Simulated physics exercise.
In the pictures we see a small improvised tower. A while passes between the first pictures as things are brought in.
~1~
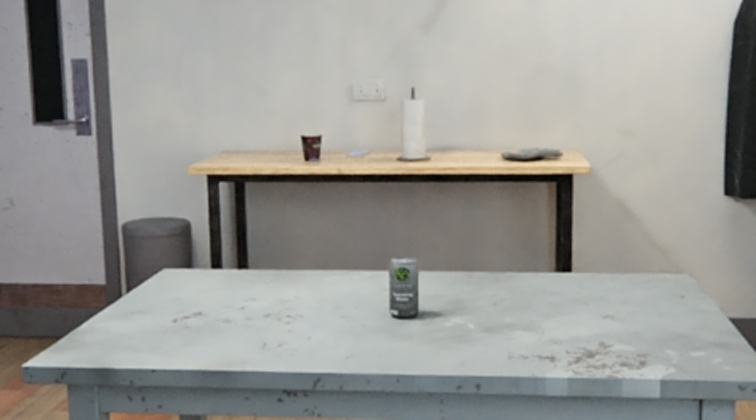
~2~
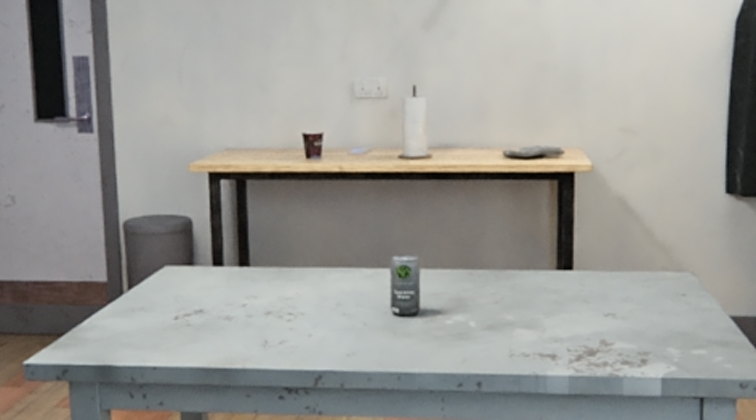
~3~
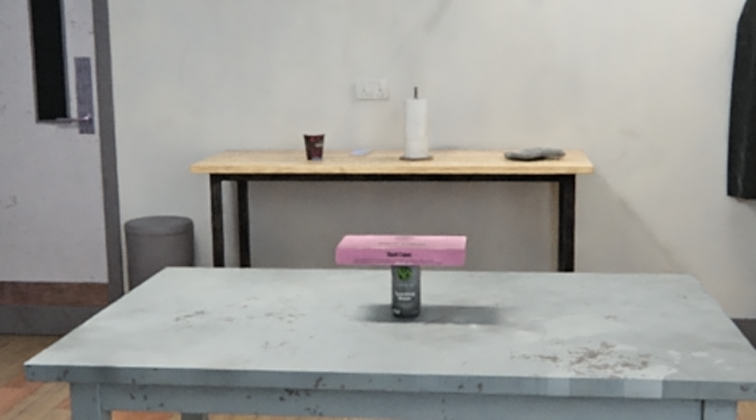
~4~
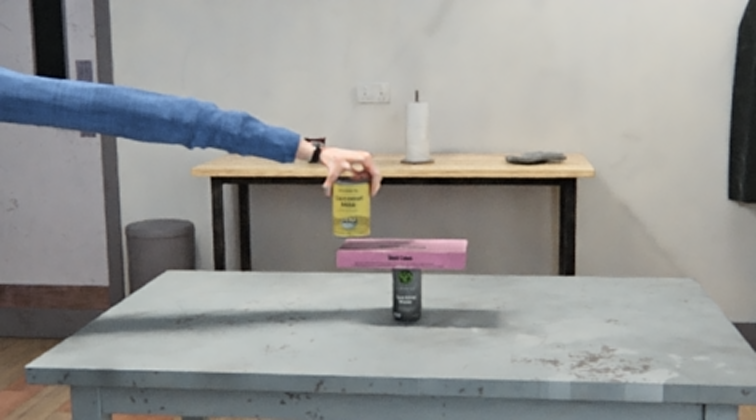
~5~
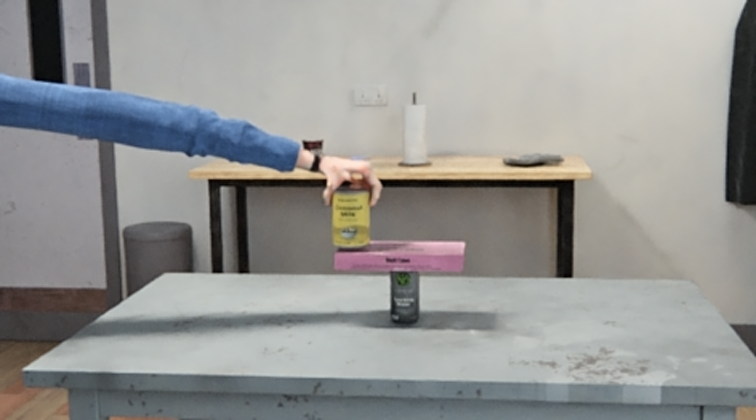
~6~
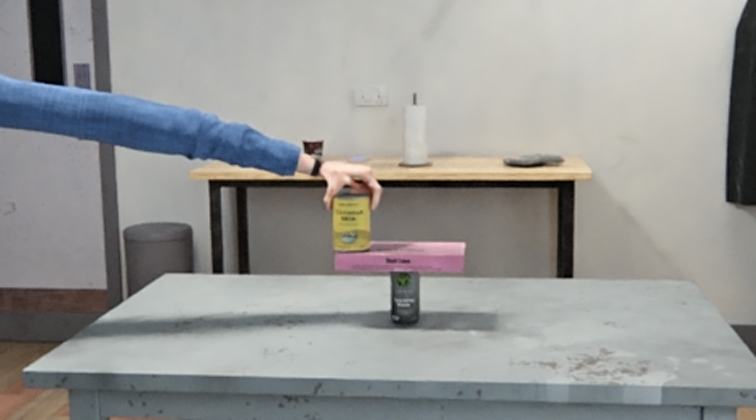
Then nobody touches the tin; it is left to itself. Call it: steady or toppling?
Toppling.
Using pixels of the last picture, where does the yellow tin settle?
About (290, 308).
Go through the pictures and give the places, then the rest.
In the first frame, the last thing is not in view yet; grey can (404, 288).
In the second frame, the last thing is not in view yet; grey can (405, 286).
In the third frame, the last thing is not in view yet; grey can (406, 287).
The fourth frame shows on its way; yellow tin (351, 208); grey can (407, 291).
The fifth frame shows on its way; yellow tin (351, 217); grey can (405, 293).
The sixth frame shows set down, still held; yellow tin (351, 222); grey can (405, 294).
Then, 0.30 s past the last view, yellow tin now fallen; pink packet rocked 34° from its first pose.
Then, 0.40 s past the last view, pink packet rocked 69° from its first pose.
Then, 0.60 s past the last view, pink packet on its side.
Then, 0.80 s past the last view, pink packet now fallen.
Finally, fallen, pink packet and yellow tin; grey can still in place. Final places as the last picture's camera would see them, yellow tin near (290, 308). The stack comes apart.
